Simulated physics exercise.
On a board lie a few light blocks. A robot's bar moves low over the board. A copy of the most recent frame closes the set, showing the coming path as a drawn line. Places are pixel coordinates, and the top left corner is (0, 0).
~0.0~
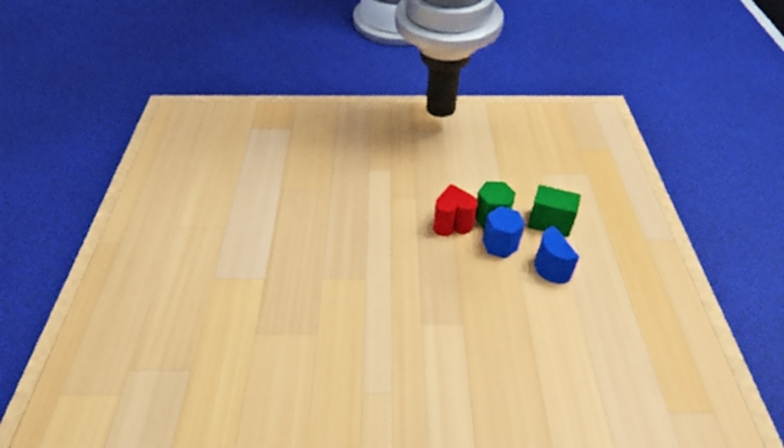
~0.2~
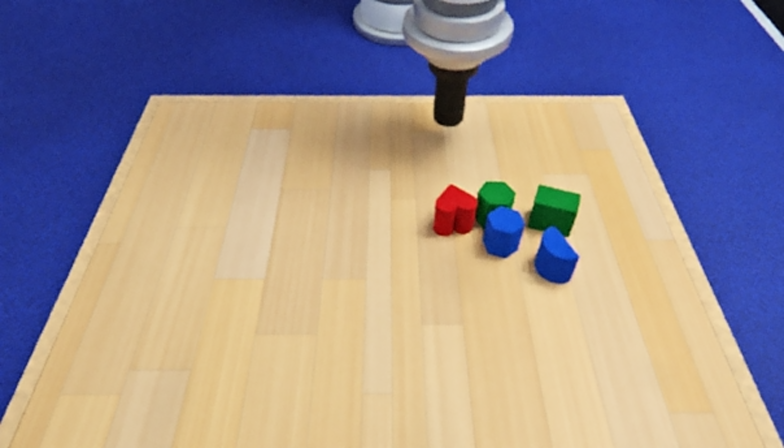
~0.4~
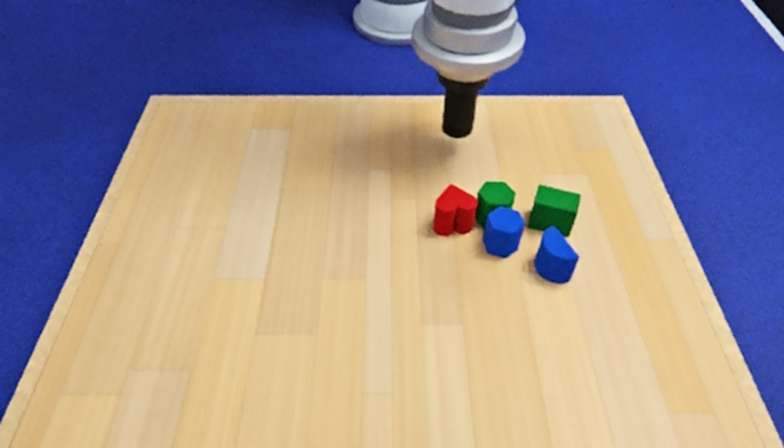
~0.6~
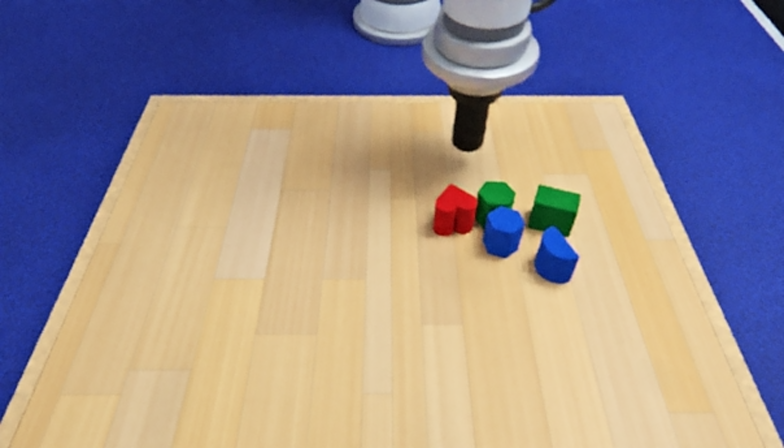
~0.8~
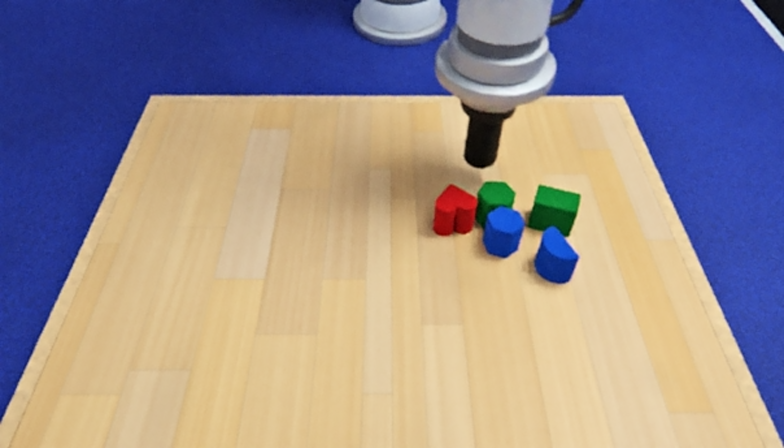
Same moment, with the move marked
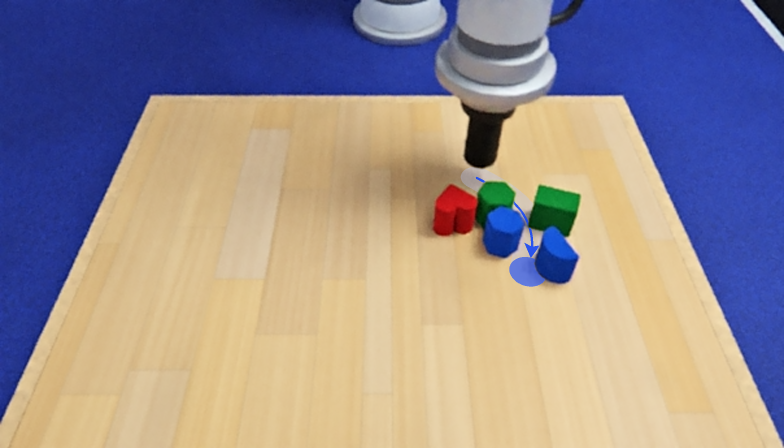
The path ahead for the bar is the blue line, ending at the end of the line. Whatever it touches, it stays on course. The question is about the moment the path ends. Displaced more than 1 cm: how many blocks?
Looking at the path, I think three or more of the blocks end up more than 1 cm away.
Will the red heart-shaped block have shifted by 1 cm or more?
No, it doesn't check out.
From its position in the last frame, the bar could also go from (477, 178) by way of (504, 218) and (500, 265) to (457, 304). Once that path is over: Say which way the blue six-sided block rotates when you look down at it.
The answer is counter-clockwise.
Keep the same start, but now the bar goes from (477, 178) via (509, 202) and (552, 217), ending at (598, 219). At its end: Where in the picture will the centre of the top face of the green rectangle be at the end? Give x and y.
Put as a pixel place, it's (617, 223).
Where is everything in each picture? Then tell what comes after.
In the first frame, tip of the bar at (441, 109), middles of tops, red heart-shaped block at (456, 199), green six-sided block at (497, 192), blue six-sided block at (506, 219), green rectangle at (558, 197), blue half-round block at (558, 243).
In the second frame, bar at (448, 119), nothing pushed.
In the third frame, bar at (457, 130), nothing pushed.
In the fourth frame, bar at (467, 143), nothing pushed.
In the fifth frame, bar at (480, 159), red heart-shaped block at (456, 199), green six-sided block at (497, 192), blue six-sided block at (506, 219), green rectangle at (558, 197), blue half-round block at (558, 243).
The line goes from (477, 178) through (512, 201) and (531, 234) to (528, 271).
What follows on the original path. One third of the way, bar at (517, 182); green six-sided block at (498, 194), turned 15° clockwise.
Two thirds of the way, bar at (537, 215); green six-sided block at (501, 204), turned 85° clockwise; blue six-sided block at (498, 231), turned 40° anticlockwise; green rectangle at (580, 213), turned 20° anticlockwise.
At the end, bar at (534, 253); red heart-shaped block unmoved; green six-sided block at (501, 204), turned 85° clockwise; blue six-sided block at (498, 231), turned 40° anticlockwise; green rectangle at (580, 213), turned 20° anticlockwise; blue half-round block at (570, 273), turned 35° anticlockwise.
